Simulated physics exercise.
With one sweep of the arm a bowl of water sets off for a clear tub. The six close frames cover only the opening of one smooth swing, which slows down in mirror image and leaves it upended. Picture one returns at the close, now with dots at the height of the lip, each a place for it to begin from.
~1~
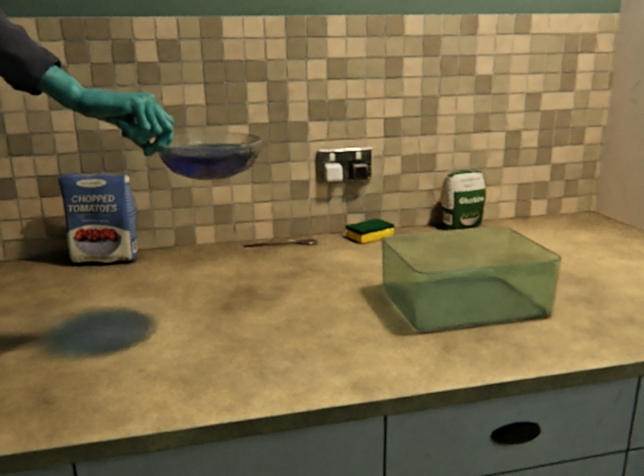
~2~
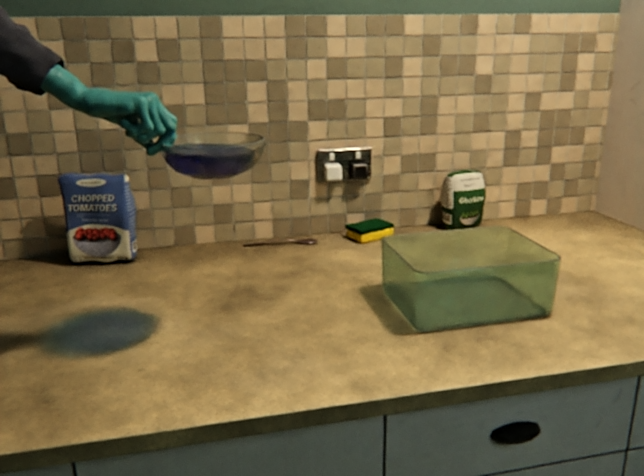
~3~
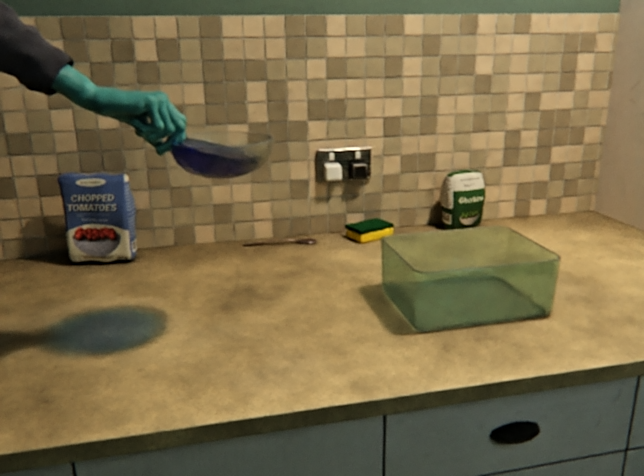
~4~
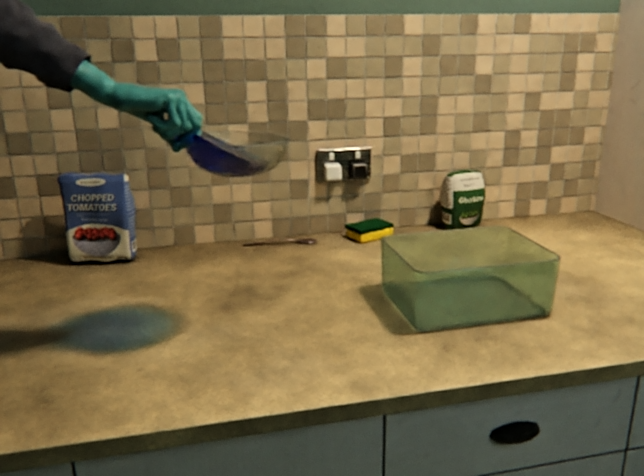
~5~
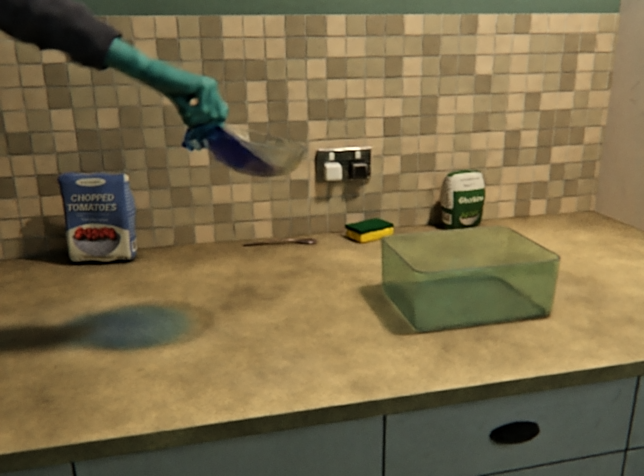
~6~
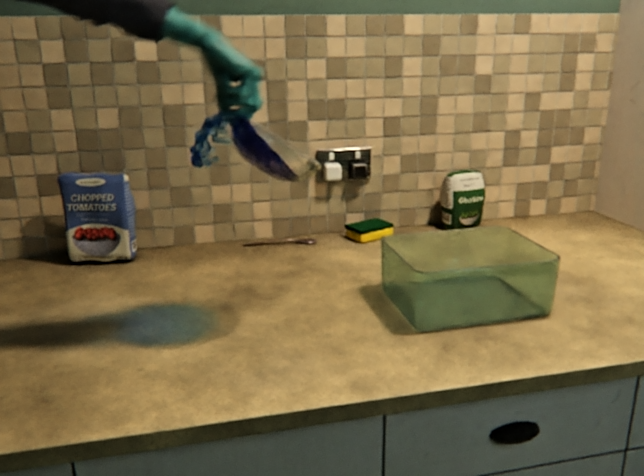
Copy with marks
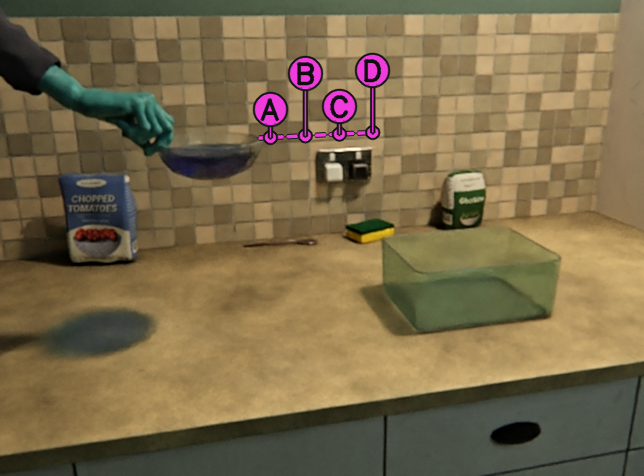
A teal-gloved hand held a clear bowl of bluish-purple liquid above the counter, then swept it right and tilted it steeply as some liquid slopped over the left side, with a clear green tub standing farther right.
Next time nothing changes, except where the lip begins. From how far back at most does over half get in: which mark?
I would pick place B.
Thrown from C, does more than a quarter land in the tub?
Yes, it does.
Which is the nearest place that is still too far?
Place A.
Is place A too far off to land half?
Yes, it does.
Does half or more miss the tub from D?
No, that is safe.
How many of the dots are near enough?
Three of the four.
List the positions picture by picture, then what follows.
The first frame shows upright, lip at (259, 138); tub from (413, 331) to (551, 314); nothing has left yet.
The second frame shows upright, lip at (262, 137); nothing has left yet.
The third frame shows upright, lip at (271, 136); water is over the rim, down to (176, 140).
The fourth frame shows upright, lip at (286, 137); water is over the rim, down to (187, 140).
The fifth frame shows tipped about 13°, lip at (304, 146); water is over the rim, down to (191, 147).
The sixth frame shows tipped about 33°, lip at (319, 163); water is over the rim, down to (213, 164).
In magenta, A at (270, 137); B at (305, 135); C at (339, 134); D at (372, 132).
For place A, about 23 % lands in the tub, 75 % falls short.
For place B, about 66 % lands in the tub, 26 % falls short and 8 % goes beside or beyond.
For place C, about 70 % lands in the tub, 18 % falls short and 12 % goes beside or beyond.
For place D, about 78 % lands in the tub, 16 % falls short and 7 % goes beside or beyond.
